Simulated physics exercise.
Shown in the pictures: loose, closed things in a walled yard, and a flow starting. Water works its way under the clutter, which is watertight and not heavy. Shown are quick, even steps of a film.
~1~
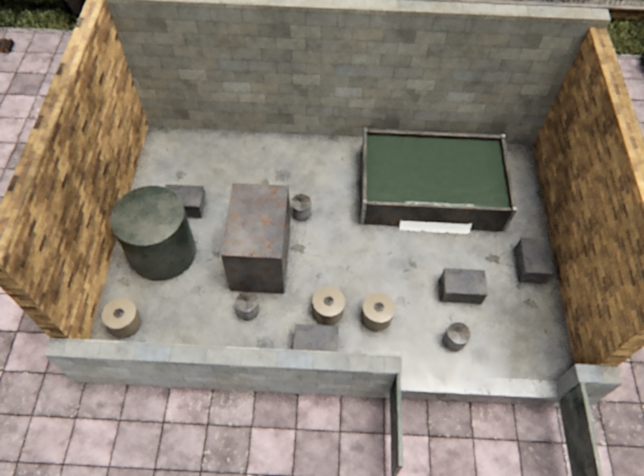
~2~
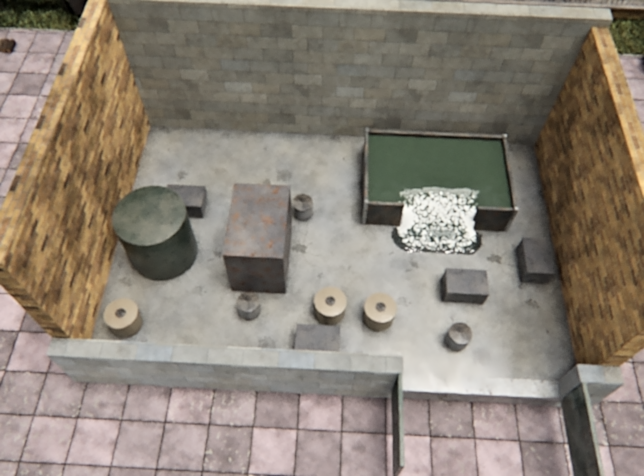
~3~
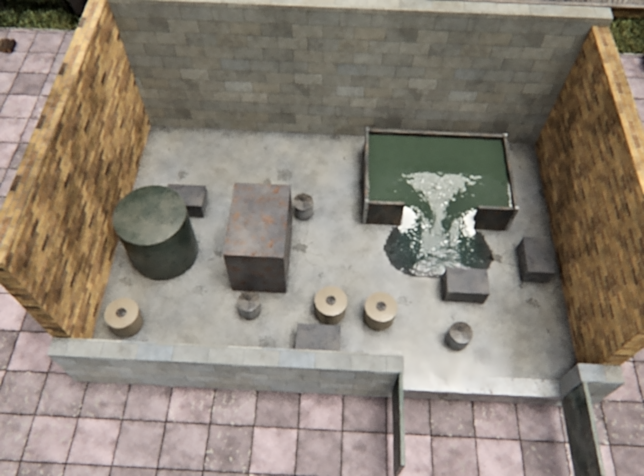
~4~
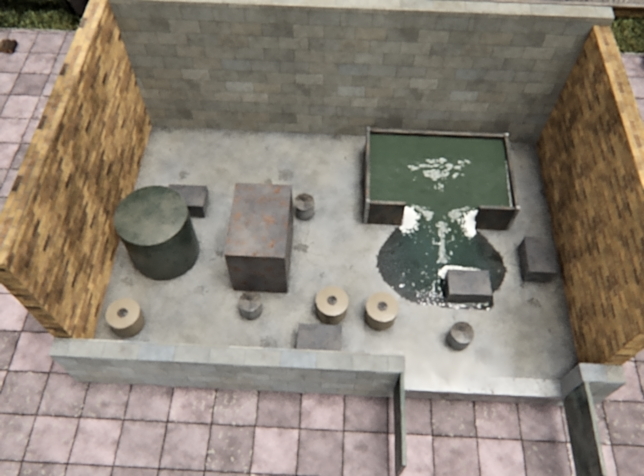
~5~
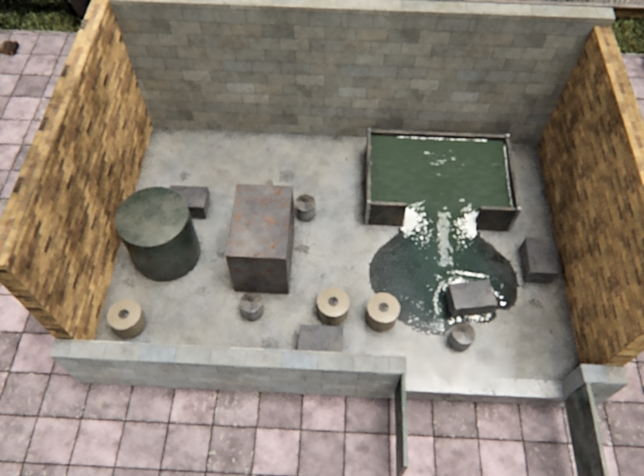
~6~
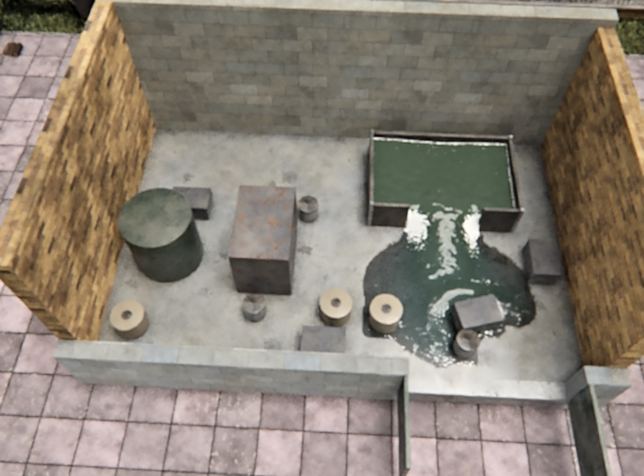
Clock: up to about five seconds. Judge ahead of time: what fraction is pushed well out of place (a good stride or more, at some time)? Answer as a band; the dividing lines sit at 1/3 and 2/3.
1/3 to 2/3.
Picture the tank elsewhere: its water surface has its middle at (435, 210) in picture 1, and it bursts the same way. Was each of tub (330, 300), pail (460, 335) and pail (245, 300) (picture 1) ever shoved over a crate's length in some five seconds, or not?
In turn: Beyond that mark, beyond that mark, under that mark.
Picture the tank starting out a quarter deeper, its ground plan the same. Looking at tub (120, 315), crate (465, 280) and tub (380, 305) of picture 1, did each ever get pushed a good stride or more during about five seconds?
The first one: Doesn't reach it. The second: Reaches it. The third: Reaches it.
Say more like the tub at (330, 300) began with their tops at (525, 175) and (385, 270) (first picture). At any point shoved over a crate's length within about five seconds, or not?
First: Stays short of it; second: Covers that distance.
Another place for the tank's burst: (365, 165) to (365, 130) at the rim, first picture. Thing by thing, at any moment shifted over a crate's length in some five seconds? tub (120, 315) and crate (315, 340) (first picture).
The first one went the full distance, the second came up short.
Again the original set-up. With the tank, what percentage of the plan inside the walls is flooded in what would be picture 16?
Roughly 45 in a hundred.
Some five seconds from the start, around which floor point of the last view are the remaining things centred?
Around pixel (258, 280).
A moment on, 2 of 10 are well off their spots; 0 afloat.
Next, 4 of 10 are well off their spots; 1 afloat.
Later, 6 of 10 are well off their spots; 2 afloat.
In the end, 6 of 10 are well off their spots, and 6 have been at some point; 2 afloat.
